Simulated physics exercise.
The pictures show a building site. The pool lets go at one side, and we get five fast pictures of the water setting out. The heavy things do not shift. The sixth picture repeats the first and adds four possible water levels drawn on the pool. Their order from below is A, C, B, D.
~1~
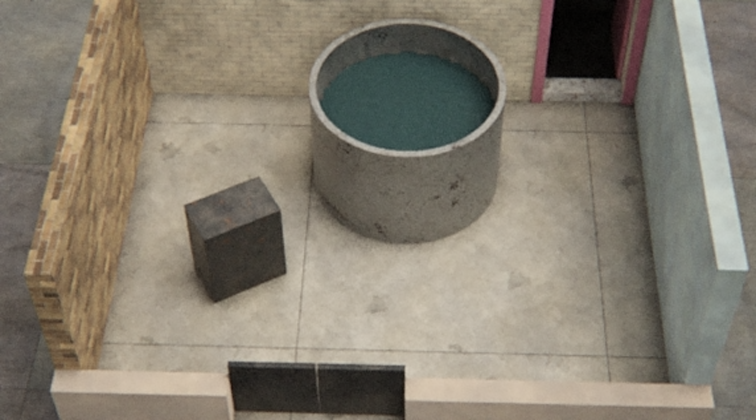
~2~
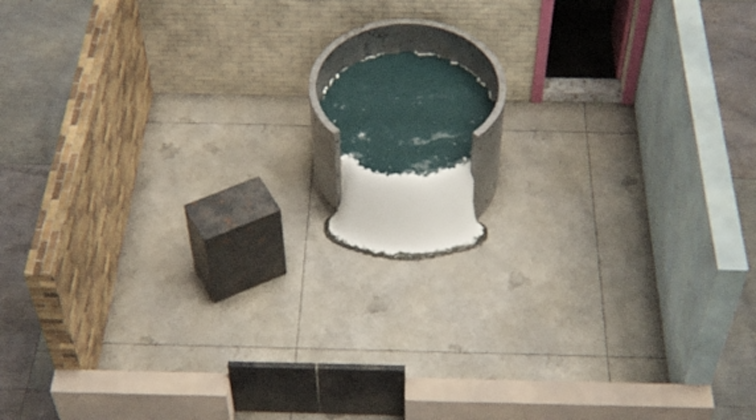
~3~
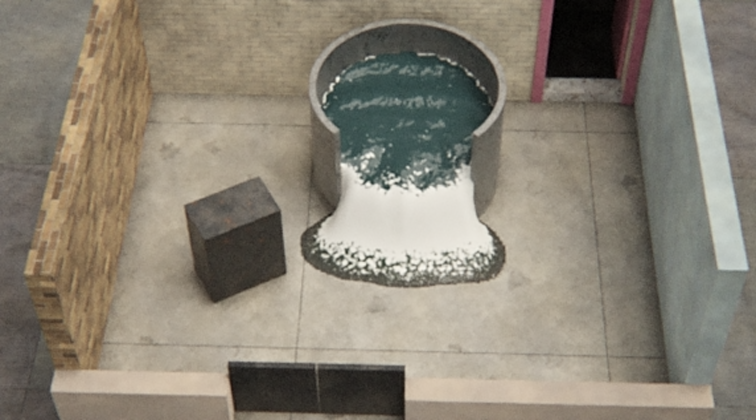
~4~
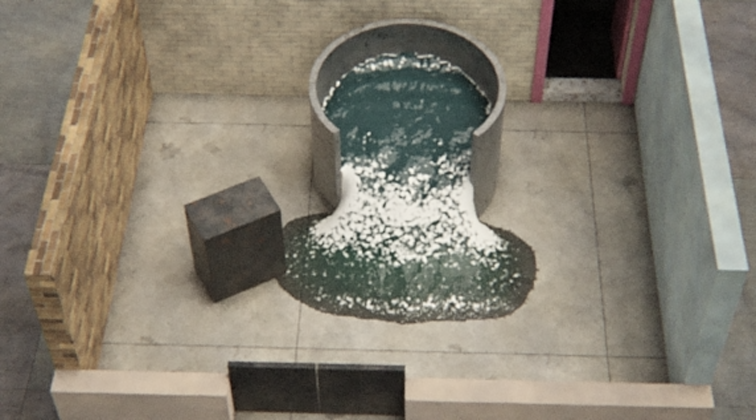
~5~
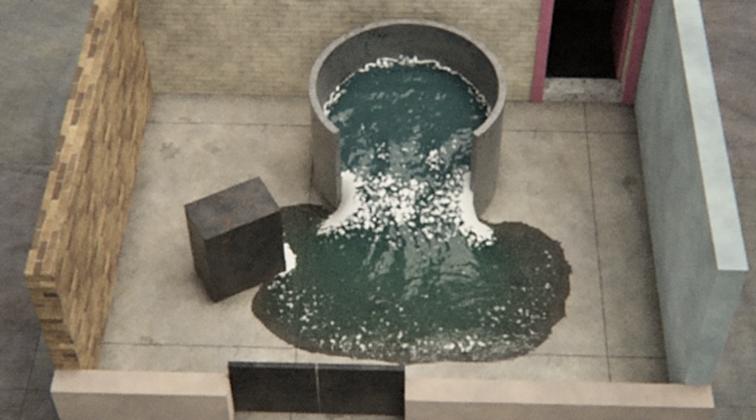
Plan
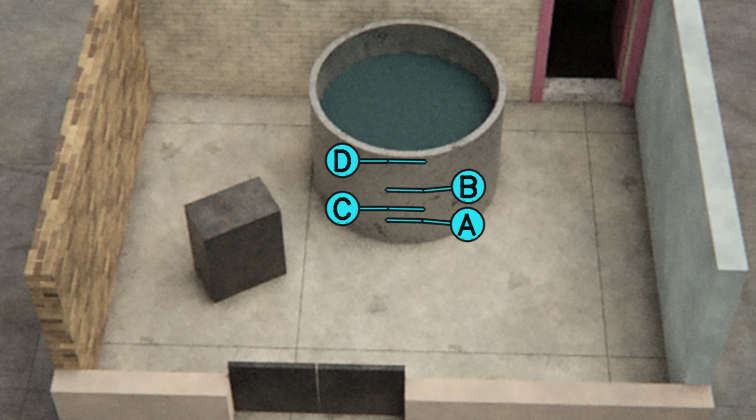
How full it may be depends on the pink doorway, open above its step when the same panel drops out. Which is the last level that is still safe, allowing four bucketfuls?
That is level C.
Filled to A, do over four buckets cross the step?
No, not at all.
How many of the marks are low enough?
Two.
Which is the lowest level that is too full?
Here it is level B.
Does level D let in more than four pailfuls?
Yes, it does.
On the marked copy, A at (405, 220); B at (405, 190); C at (405, 208); D at (405, 161); from the bottom up A, C, B, D.
If A is chosen, nothing gets over.
If B is chosen, about 9 bucketfuls get in.
If C is chosen, a splash gets over, under a bucket.
If D is chosen, dozens of bucketfuls pour in.
